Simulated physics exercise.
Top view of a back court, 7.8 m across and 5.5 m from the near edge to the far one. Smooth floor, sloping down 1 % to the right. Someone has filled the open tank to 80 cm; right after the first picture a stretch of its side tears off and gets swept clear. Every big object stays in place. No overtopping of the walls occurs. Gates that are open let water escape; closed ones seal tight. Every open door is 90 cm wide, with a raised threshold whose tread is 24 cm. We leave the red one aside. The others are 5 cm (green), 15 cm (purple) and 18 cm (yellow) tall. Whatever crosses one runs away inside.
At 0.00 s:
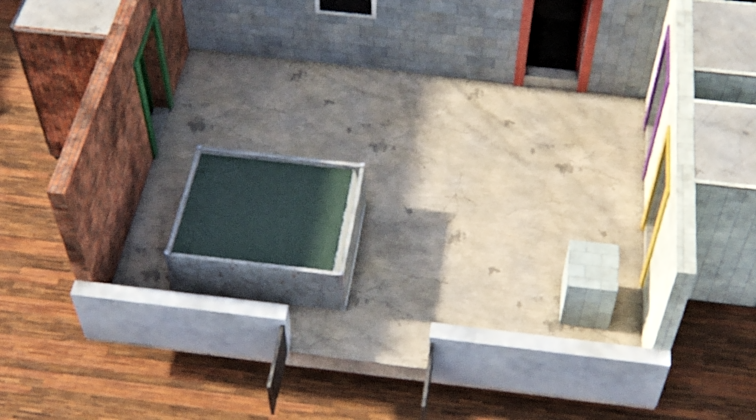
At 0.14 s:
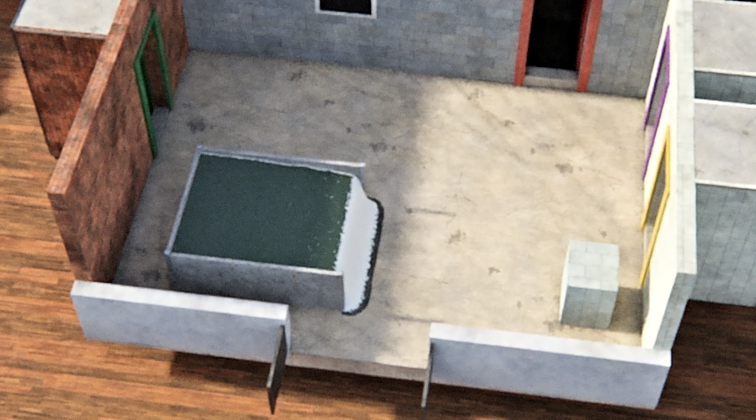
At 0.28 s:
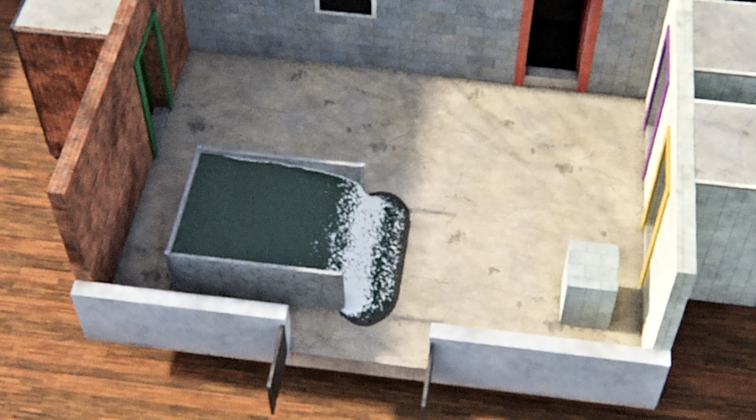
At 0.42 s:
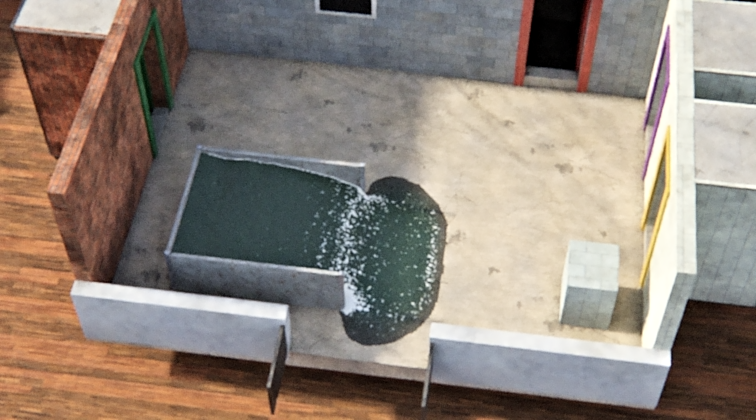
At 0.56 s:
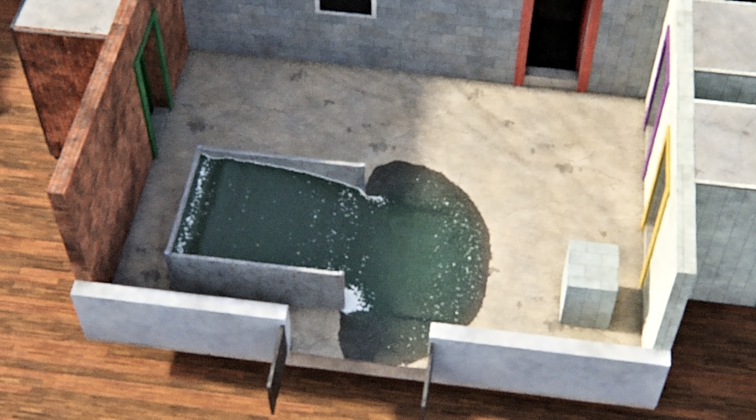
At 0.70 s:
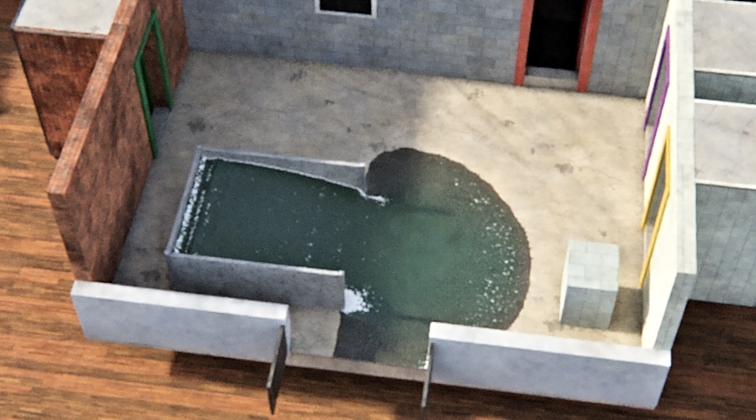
Dark green water pouring out through the open right side of a raised tank and spreading across a walled court's pale floor.
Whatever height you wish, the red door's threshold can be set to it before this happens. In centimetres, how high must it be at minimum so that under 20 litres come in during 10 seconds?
At least 20 cm or so.
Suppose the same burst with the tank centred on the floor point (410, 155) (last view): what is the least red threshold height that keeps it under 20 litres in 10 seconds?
About 20 centimetres.
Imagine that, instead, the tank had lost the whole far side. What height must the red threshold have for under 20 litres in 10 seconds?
A height of around 9.5 cm.
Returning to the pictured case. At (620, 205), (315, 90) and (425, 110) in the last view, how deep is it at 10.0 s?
Around 9 cm, 5 cm and 7 cm.
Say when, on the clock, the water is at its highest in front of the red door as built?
The depth peaks at about 4.0 seconds.
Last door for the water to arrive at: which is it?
Last: Green.
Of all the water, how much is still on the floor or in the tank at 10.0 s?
Around 80 in a hundred parts remain.
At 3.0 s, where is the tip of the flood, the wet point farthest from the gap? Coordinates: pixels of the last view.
Close to pixel (644, 101).
After 1.4 s water covers 45 % of the floor, deepest (41 cm) near (554, 296); it has not reached the red door.
After 3.0 s water covers 55 % of the floor, deepest (46 cm) near (644, 101); 7 cm at the red door, 0 litres in over its 21 cm threshold.
After 10.0 s water covers 95 % of the floor, deepest (14 cm) near (195, 68); 11 cm at the red door, 17 litres in over its 21 cm threshold.
At the red door as built, the water arrived by 2.3 s and peaked near 28 cm at 4.2 s.
With a threshold of 18 cm, 36 litres would have come in within the 10 s; with 24.5 cm, 5 litres. So under 20 litres takes about 20 cm.
